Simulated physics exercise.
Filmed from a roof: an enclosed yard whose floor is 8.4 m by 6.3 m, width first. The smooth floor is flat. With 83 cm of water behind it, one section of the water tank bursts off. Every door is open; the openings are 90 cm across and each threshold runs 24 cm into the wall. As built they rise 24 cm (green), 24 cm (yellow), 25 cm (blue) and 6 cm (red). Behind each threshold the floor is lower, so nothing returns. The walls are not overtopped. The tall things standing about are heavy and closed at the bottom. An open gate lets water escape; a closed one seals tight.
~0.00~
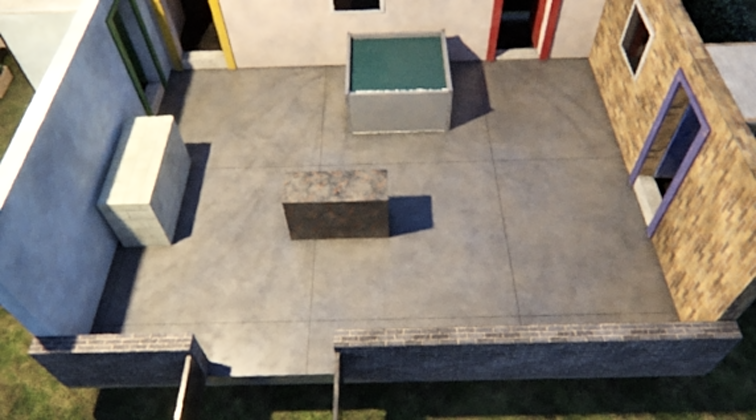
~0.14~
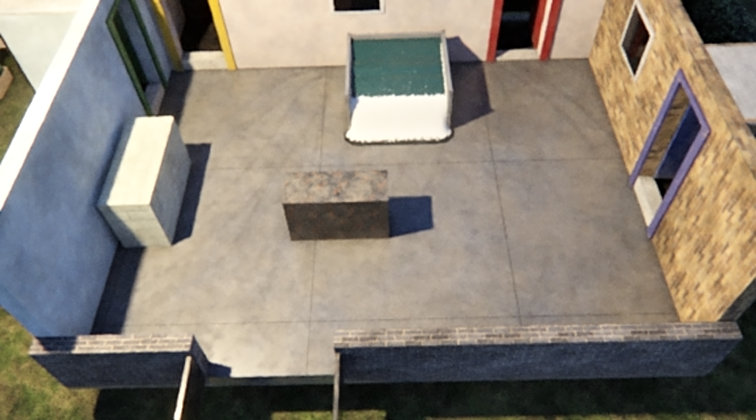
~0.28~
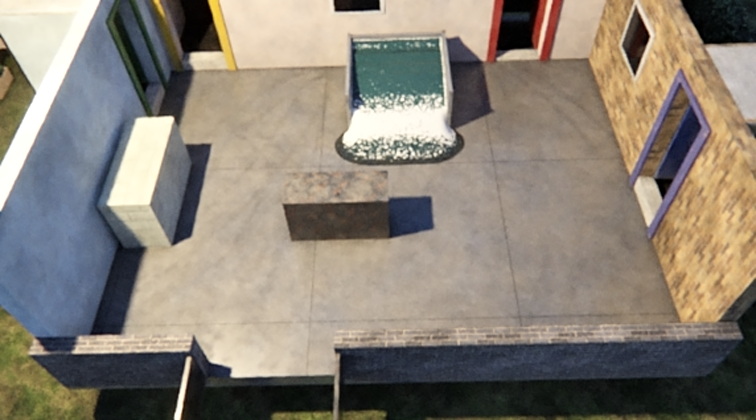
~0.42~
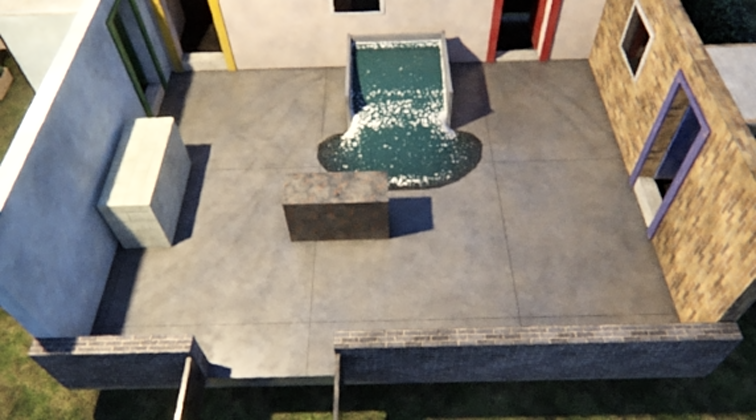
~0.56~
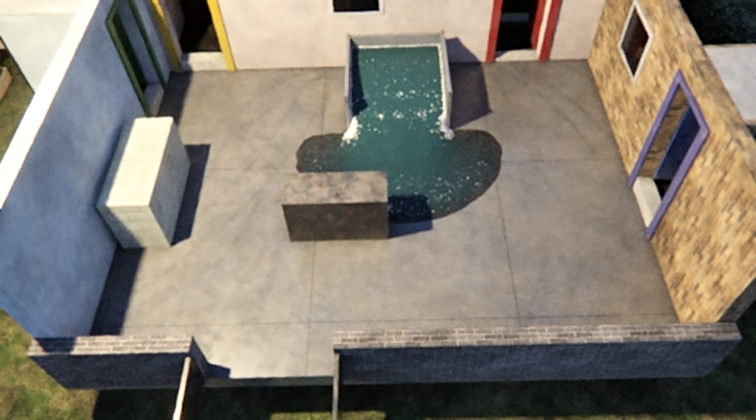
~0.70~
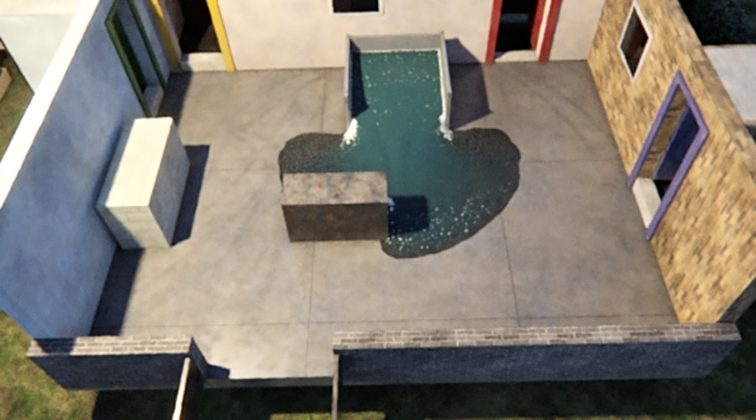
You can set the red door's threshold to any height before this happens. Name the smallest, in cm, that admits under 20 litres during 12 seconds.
Close to 6.5 cm is just enough.
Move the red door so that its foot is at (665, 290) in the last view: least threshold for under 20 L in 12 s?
Roughly 16 cm.
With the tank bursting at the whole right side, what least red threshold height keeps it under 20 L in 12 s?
Then roughly 18 cm.
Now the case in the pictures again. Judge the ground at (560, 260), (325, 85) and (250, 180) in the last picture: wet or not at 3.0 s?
In turn: Under water, not reached, flooded.
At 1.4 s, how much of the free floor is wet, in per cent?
Some 30 per cent of it.
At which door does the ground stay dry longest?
Last comes the red one.
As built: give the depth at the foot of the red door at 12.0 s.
Some 5.5 cm.
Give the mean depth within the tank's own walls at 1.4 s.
Roughly 30 cm on average.
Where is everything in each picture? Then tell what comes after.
In the first frame, still water, 83 cm deep, in the water tank at (397, 65); the red door at (524, 16) is dry.
In the second frame, the gap is at (399, 119), the front 0.3 m out at (411, 142); the back of the water tank holds 83 cm.
In the third frame, the front is at a hidden place, 0.7 m from the gap at (399, 121); 1.3 m2 of floor is wet, 77 cm left at the back.
In the fourth frame, the front is at a hidden place, 1.3 m from the gap at (399, 123); 2.9 m2 of floor is wet, 71 cm left at the back.
In the fifth frame, the gap is at (398, 123), the front 2.0 m out at (389, 218); the back of the water tank holds 68 cm.
In the sixth frame, the gap is at (398, 124), the front 2.6 m out at (393, 253); the back of the water tank holds 61 cm; the red door at (523, 18), 3.1 m from the gap, is still 2.3 m from the nearest water.
After 1.4 s water covers 30 % of the floor, deepest (44 cm) near (377, 205); it has not reached the red door.
After 3.0 s water covers 55 % of the floor, deepest (41 cm) near (669, 352); it has not reached the red door.
After 12.0 s water covers 100 % of the floor, deepest (8 cm) near (606, 128); 6 cm at the red door, 22 litres in over its 6 cm threshold.
At the red door as built, the water arrived by 6.0 s and peaked near 11 cm at 6.8 s.
With a threshold of 5 cm, 36 litres would have come in within the 12 s; with 7 cm, 12 litres. So under 20 litres takes about 6.5 cm.
